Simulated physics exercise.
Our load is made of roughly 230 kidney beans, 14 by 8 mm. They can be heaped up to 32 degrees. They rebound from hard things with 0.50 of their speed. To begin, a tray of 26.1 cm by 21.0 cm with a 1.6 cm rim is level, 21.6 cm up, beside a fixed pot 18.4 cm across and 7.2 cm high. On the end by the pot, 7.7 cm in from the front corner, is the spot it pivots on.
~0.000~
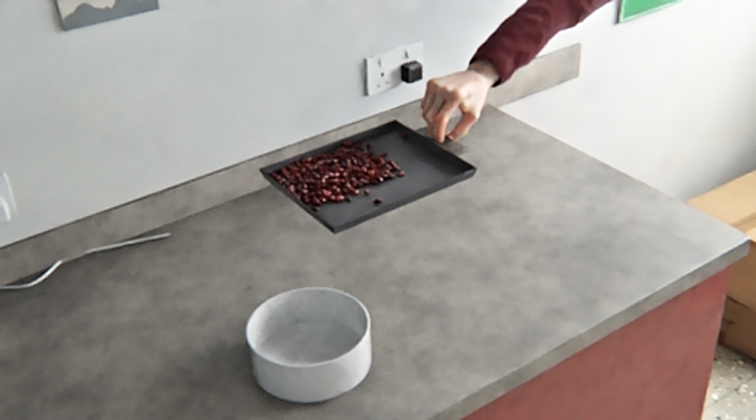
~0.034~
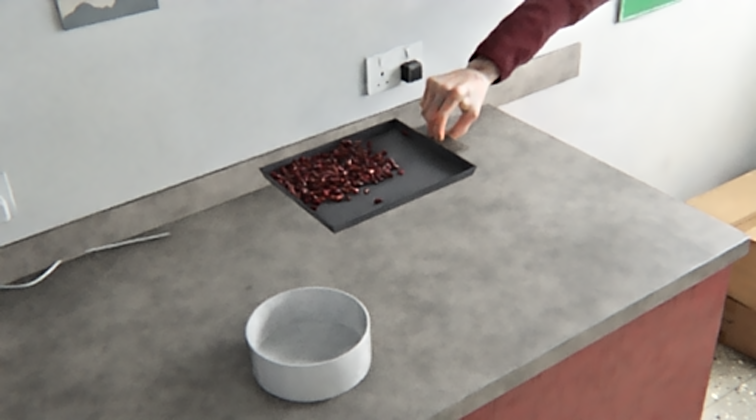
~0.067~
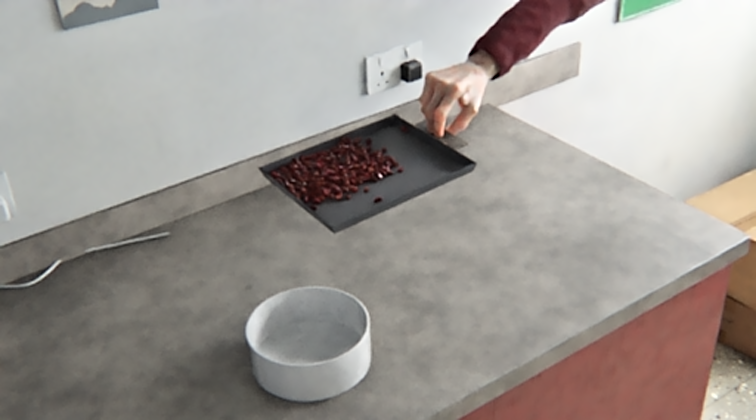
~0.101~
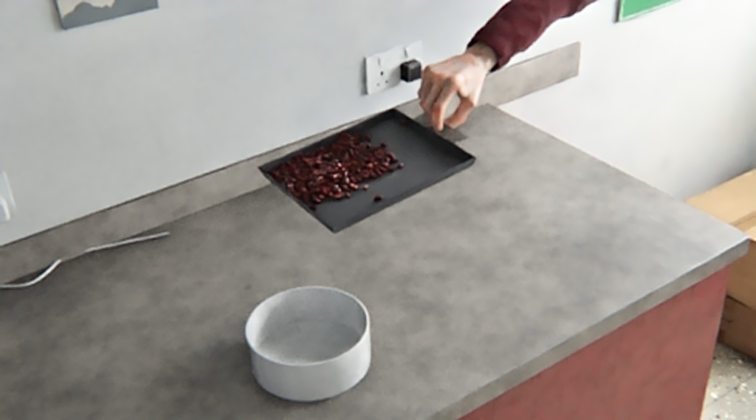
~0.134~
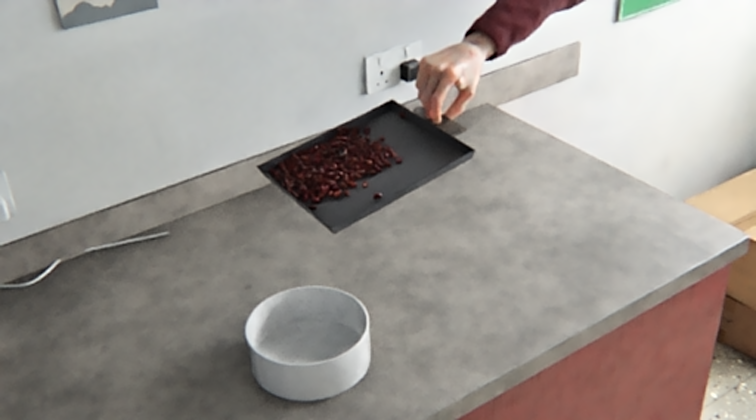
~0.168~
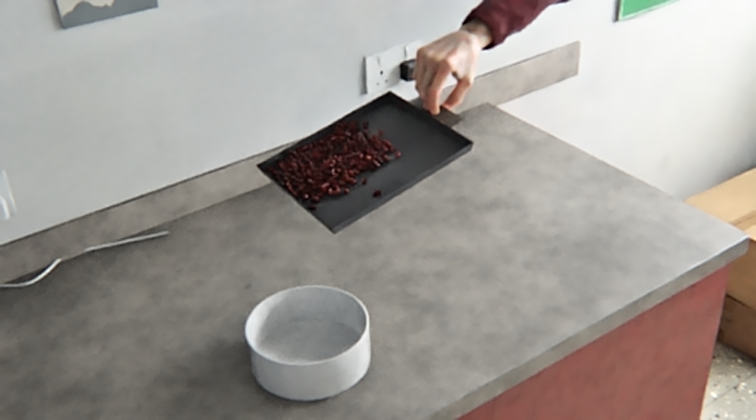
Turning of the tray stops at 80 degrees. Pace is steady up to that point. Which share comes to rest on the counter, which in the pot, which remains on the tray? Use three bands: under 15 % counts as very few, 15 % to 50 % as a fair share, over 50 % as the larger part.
Counter: A fair share; pot: The larger part; tray: Very few.
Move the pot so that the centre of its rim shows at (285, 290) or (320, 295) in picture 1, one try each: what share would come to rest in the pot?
65 and 65 %.
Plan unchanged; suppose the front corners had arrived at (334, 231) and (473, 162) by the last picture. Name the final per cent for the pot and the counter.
You'd end with pot at 65 and counter at 35.
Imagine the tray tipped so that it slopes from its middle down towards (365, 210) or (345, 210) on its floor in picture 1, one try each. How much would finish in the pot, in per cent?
About 85 and 100 per cent.
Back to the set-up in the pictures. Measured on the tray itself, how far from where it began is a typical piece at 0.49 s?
3 cm.
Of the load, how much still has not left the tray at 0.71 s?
Reading: Approx. 85%.
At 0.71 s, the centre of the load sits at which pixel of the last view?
Estimated centre of load: Around (294, 196).
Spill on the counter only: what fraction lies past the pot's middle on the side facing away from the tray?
Share: Close to 70 %.
After 0.49 s, tilt 45 degrees; the tray holds 100 %, the pot 0 %.
Then, at 0.71 s, tilt 67 degrees; the tray holds 85 %, the pot 0 %.
After 1.04 s, tilt 80 degrees; the tray holds 15 %, the pot 50 %.
By 2.3 s all is still; counter 30 %, pot 70 %, tray 5 %.
